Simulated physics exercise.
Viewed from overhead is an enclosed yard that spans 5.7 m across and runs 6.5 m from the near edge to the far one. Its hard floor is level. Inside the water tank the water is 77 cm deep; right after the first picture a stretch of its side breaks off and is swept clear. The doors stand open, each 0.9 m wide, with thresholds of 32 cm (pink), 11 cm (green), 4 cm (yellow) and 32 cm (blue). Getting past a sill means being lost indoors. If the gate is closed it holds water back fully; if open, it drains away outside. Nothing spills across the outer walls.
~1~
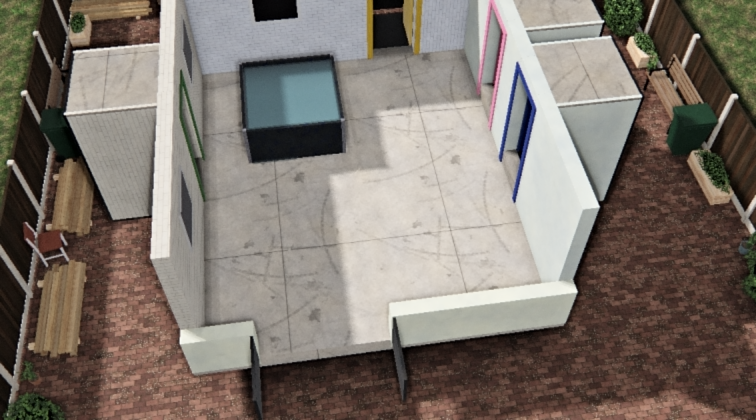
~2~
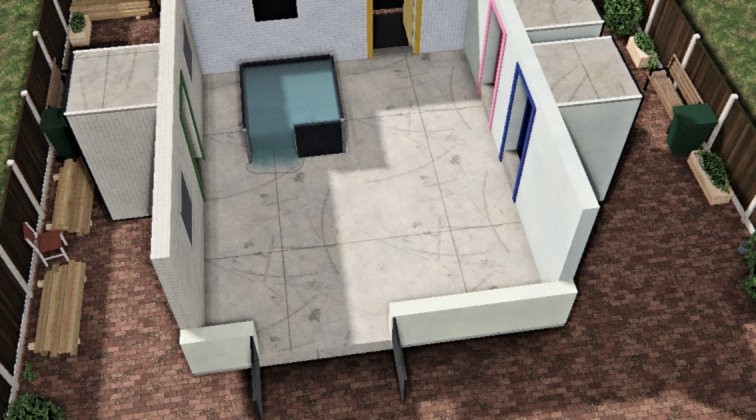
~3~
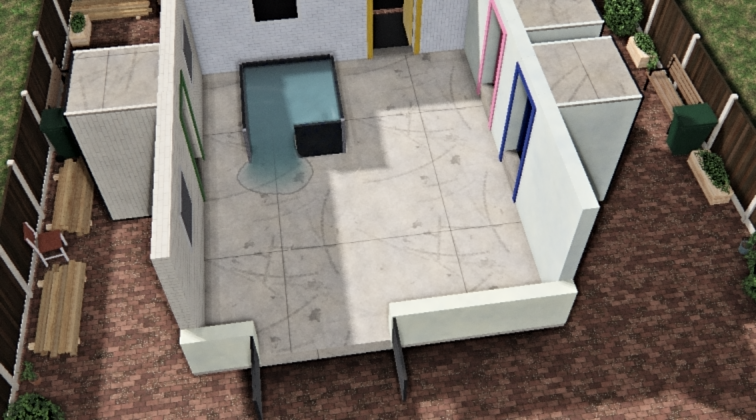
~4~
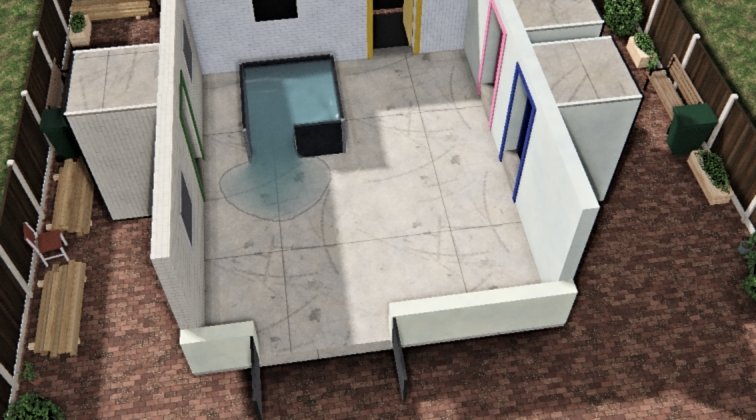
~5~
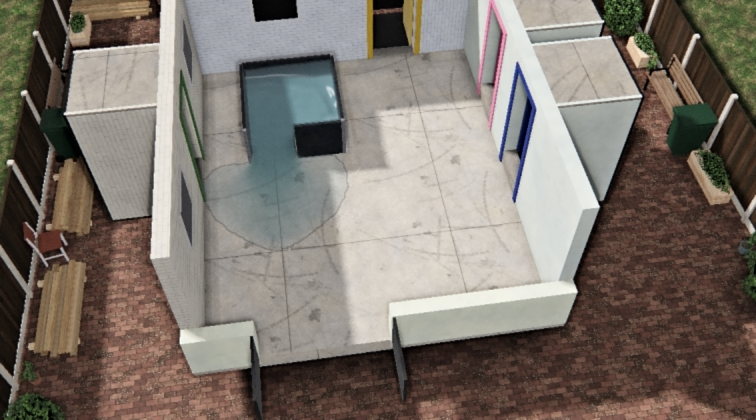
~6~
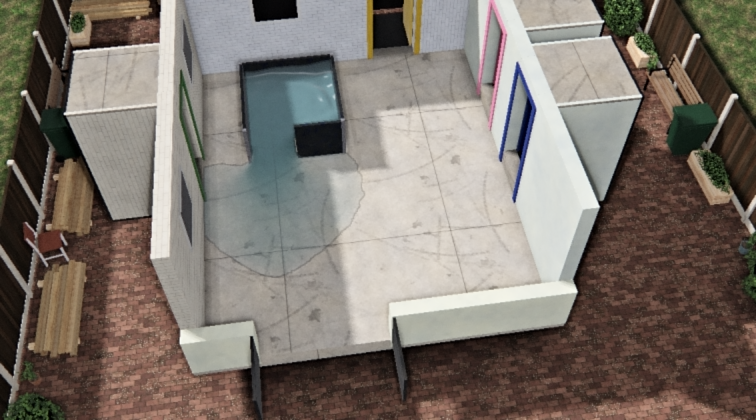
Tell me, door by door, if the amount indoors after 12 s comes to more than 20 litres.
Door by door: The pink door lets in no more than 20 litres; the green door lets in no more than 20 litres; the yellow door lets in no more than 20 litres; the blue door lets in no more than 20 litres.
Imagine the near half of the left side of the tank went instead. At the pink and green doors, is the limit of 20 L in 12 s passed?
At the pink door the limit is not exceeded; at the green door it is surpassed.
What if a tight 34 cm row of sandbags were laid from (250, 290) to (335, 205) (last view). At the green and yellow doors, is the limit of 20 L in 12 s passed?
Green within the limit, yellow exceeded.
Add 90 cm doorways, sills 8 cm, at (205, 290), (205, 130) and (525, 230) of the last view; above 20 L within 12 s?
Check each in turn: The first succeeds, the second fails, the third fails.
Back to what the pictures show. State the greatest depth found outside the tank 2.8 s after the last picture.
Peak depth: Approx. 24 cm.
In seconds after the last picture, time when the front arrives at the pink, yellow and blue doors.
Arrival times: Pink 6.0 seconds, yellow 9.0 seconds, blue 4.0 seconds.
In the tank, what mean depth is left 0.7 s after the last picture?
It averages close to 51 cm.
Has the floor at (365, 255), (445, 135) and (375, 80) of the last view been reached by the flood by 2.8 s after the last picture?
Point 1: Reached; point 2: Unreached; point 3: Unreached.
Then, 0.7 s after the last picture water covers 35 % of the floor and is deepest (39 cm) near (271, 165); pink door not reached, green door 8 cm at the sill, 1 L in, yellow door not reached, blue door not reached.
Then, 1.5 s after the last picture water covers 40 % of the floor and is deepest (44 cm) near (229, 337); pink door not reached, green door 6 cm at the sill, 4 L in, yellow door not reached, blue door not reached.
Then, 2.8 s after the last picture water covers 45 % of the floor and is deepest (24 cm) near (238, 298); pink door not reached, green door 5 cm at the sill, 4 L in, yellow door not reached, blue door not reached.
Then, 6.3 s after the last picture water covers 60 % of the floor and is deepest (10 cm) near (504, 311); pink door 1 cm at the sill, 0 L in, green door 3 cm at the sill, 4 L in, yellow door not reached, blue door 5 cm at the sill, 0 L in.
Then, 11.3 s after the last picture water covers 95 % of the floor and is deepest (6 cm) near (504, 311); pink door 2 cm at the sill, 0 L in, green door 2 cm at the sill, 4 L in, yellow door 5 cm at the sill, 0 L in, blue door 3 cm at the sill, 0 L in.
